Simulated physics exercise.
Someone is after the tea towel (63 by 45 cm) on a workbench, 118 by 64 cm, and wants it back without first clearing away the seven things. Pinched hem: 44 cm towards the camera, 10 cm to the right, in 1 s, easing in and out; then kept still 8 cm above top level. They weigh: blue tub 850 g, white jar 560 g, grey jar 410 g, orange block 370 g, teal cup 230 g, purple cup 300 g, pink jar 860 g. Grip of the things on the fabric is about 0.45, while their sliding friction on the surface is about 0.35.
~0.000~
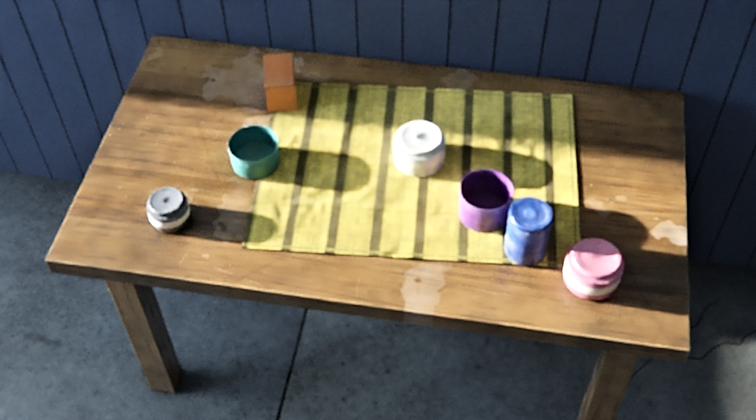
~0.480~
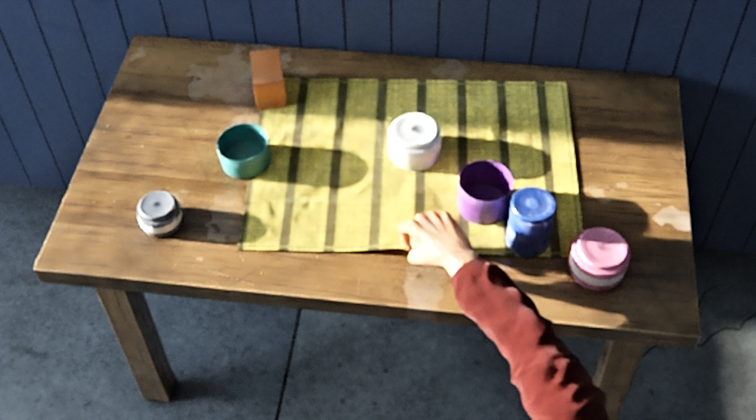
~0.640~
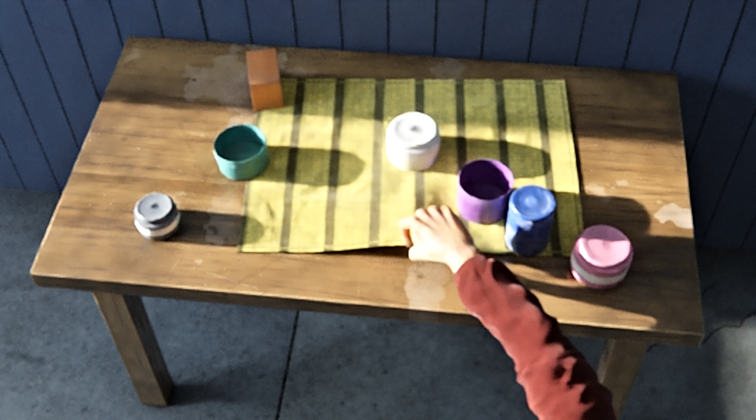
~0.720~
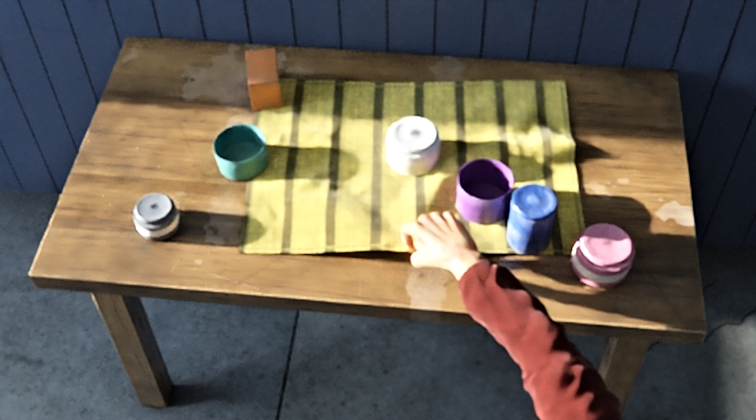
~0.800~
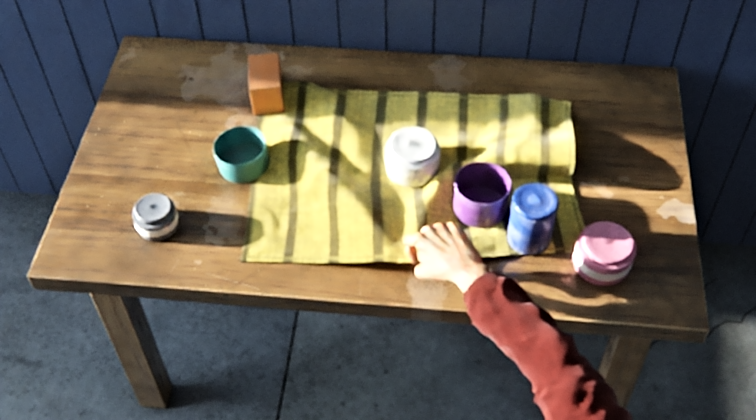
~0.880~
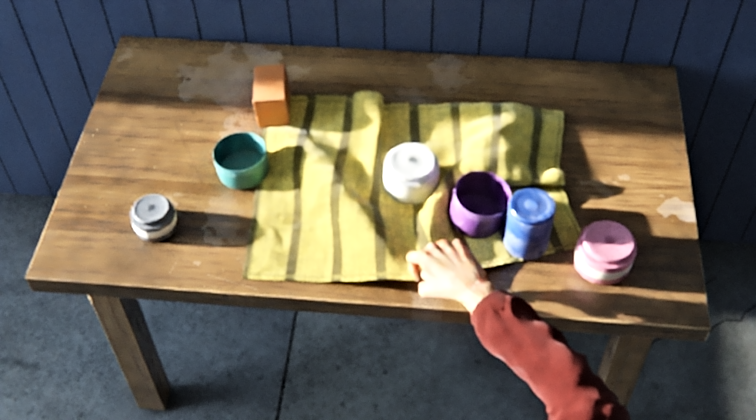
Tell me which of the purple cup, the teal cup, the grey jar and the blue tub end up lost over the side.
Here is how it goes: The purple cup is lost over the side; the teal cup stays on the top; the grey jar stays on the top; the blue tub is lost over the side.
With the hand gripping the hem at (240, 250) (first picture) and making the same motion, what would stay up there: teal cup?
After the pull, the teal cup comes off.
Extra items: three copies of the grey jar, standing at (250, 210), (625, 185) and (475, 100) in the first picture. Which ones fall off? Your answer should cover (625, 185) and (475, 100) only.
Still on top, off the top.
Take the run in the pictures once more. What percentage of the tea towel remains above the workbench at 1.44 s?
Around 15 percent.
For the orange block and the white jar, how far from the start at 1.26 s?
The orange block is about 35 cm off and the white jar about 35 cm.
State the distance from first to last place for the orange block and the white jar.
The orange block finishes off the top, and the white jar finishes over the edge.
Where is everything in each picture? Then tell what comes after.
The first picture shows shows, purple cup (486, 189); teal cup (253, 143); grey jar (166, 200); blue tub (531, 213); tea towel corners (242, 248) (572, 95).
The second picture shows shows, tea towel corners (238, 250) (566, 83); grip (410, 249).
The third picture shows shows, tea towel corners (238, 252) (564, 81); grip (411, 245).
The fourth picture shows shows, white jar (414, 133); tea towel corners (239, 253) (564, 82); grip (413, 251).
The fifth picture shows shows, orange block (264, 70); white jar (413, 144); purple cup (483, 182); tea towel corners (241, 261) (571, 103); grip (417, 262).
The sixth picture shows shows, purple cup (481, 192); teal cup (240, 151); grey jar (151, 208); blue tub (533, 205); tea towel corners (242, 278) (563, 112); grip (420, 279).
By 1.1 s, 85 % of the tea towel is still over the top; purple cup 16 cm off its start, blue tub 10 cm off its start, teal cup 7 cm off its start.
By 1.3 s, 55 % of the tea towel is still over the top; purple cup 29 cm off its start, blue tub 21 cm off its start, teal cup 7 cm off its start.
By 1.4 s, 15 % of the tea towel is still over the top; purple cup over the edge, blue tub over the edge, teal cup 7 cm off its start at (242, 171).
By 1.6 s, 0 % of the tea towel is still over the top; purple cup over the edge, blue tub over the edge, teal cup 7 cm off its start.
By 3.2 s, 0 % of the tea towel is still over the top; purple cup over the edge, blue tub over the edge, teal cup 7 cm off its start at (241, 171), grey jar 0 cm off its start at (151, 208).
